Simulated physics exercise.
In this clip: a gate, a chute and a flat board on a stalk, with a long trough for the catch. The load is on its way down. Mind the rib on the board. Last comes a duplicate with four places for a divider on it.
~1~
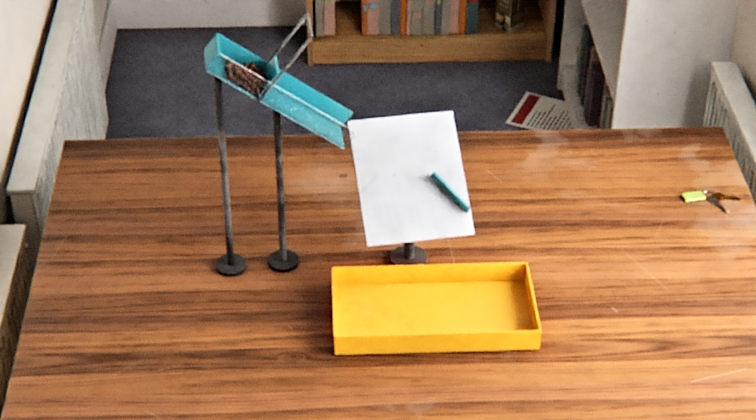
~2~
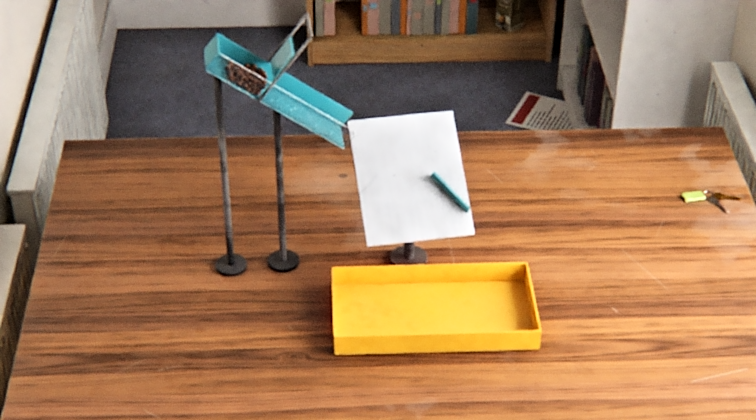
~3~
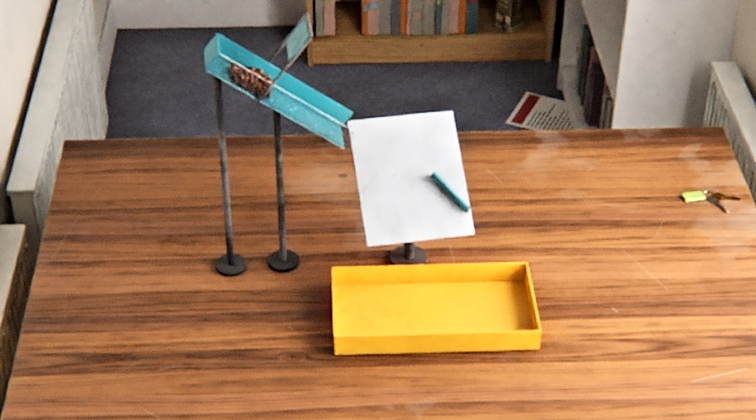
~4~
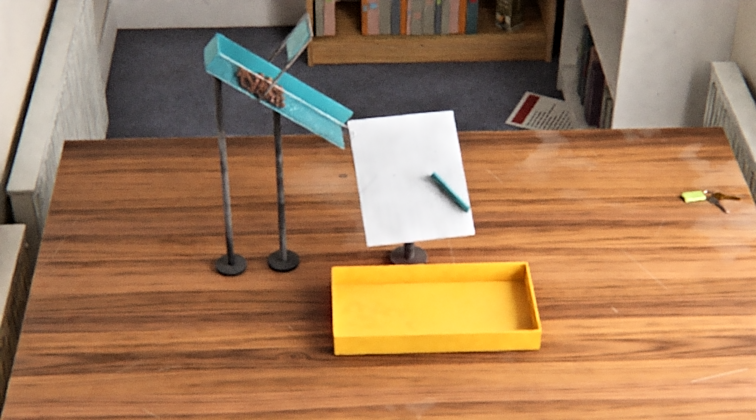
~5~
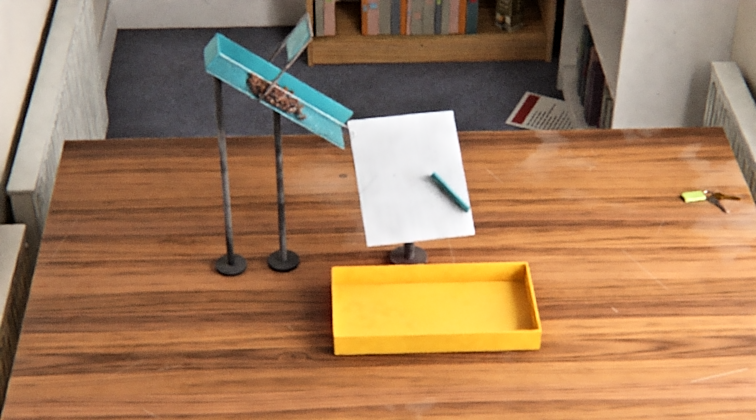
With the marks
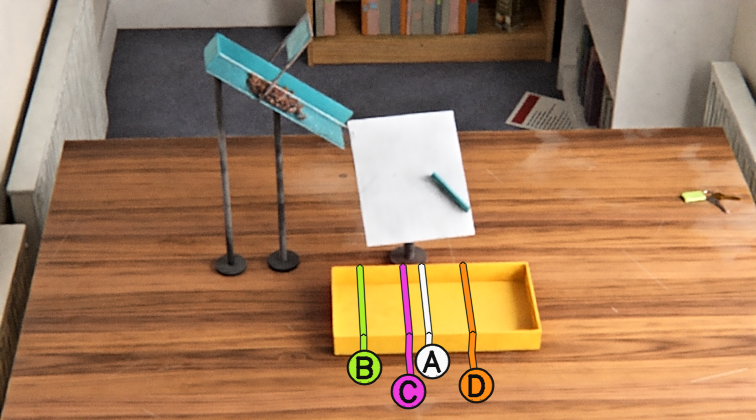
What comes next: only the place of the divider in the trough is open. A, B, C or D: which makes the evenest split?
Take D.
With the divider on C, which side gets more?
Right.
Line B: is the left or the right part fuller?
Right.
On the marked copy, line A crosses the front rim at (428, 334); line B crosses the front rim at (363, 335); line C crosses the front rim at (409, 334); line D crosses the front rim at (472, 333).
For line A, of what is caught, a small share on the left of the divider, the bulk on the right.
For line B, of what is caught, none at all on the left of the divider, the whole lot on the right.
For line C, of what is caught, only a few on the left of the divider, all but a few on the right.
For line D, of what is caught, close to a third on the left of the divider, close to two thirds on the right.
